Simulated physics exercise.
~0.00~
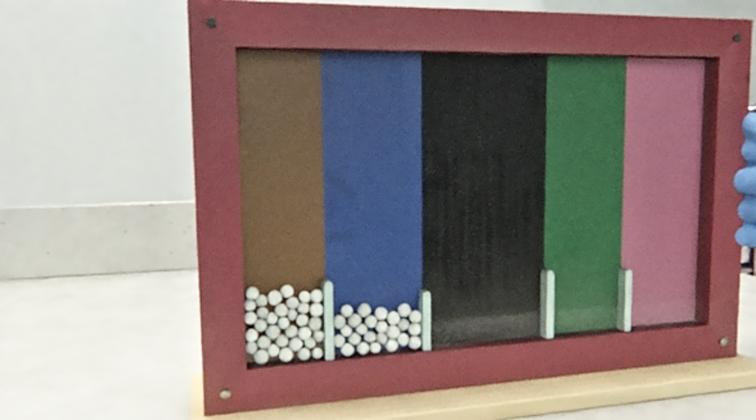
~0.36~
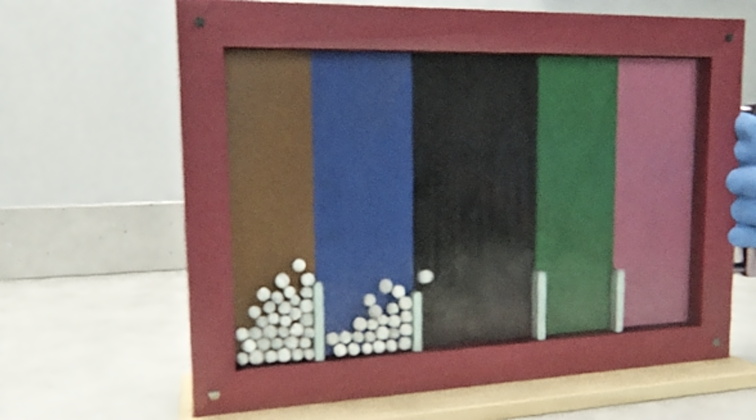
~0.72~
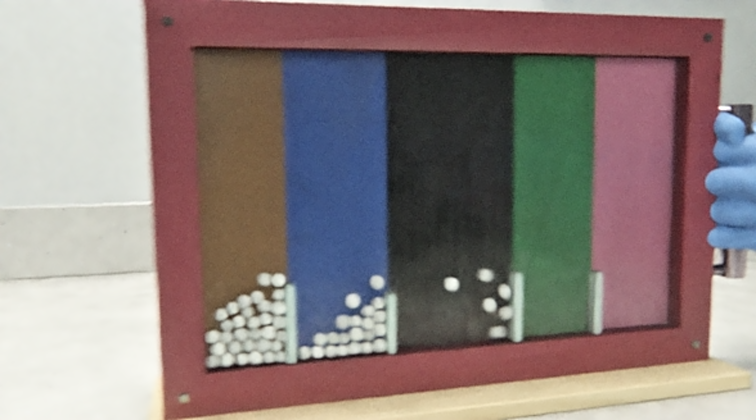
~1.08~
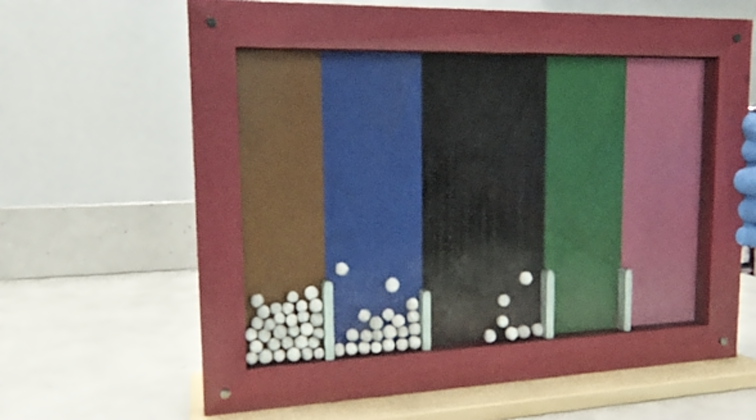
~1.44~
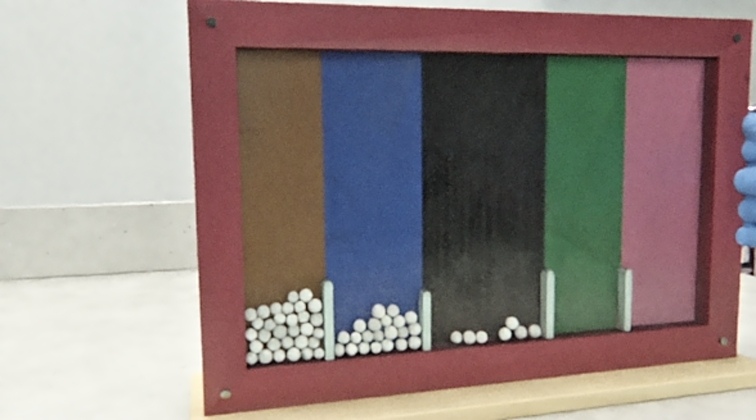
On a pale counter, a blue-gloved hand at the right slid a clear-faced red case of white balls left and then back, tossing a few over dividers into the black strip, where they settled while most stayed in the brown and blue ones.
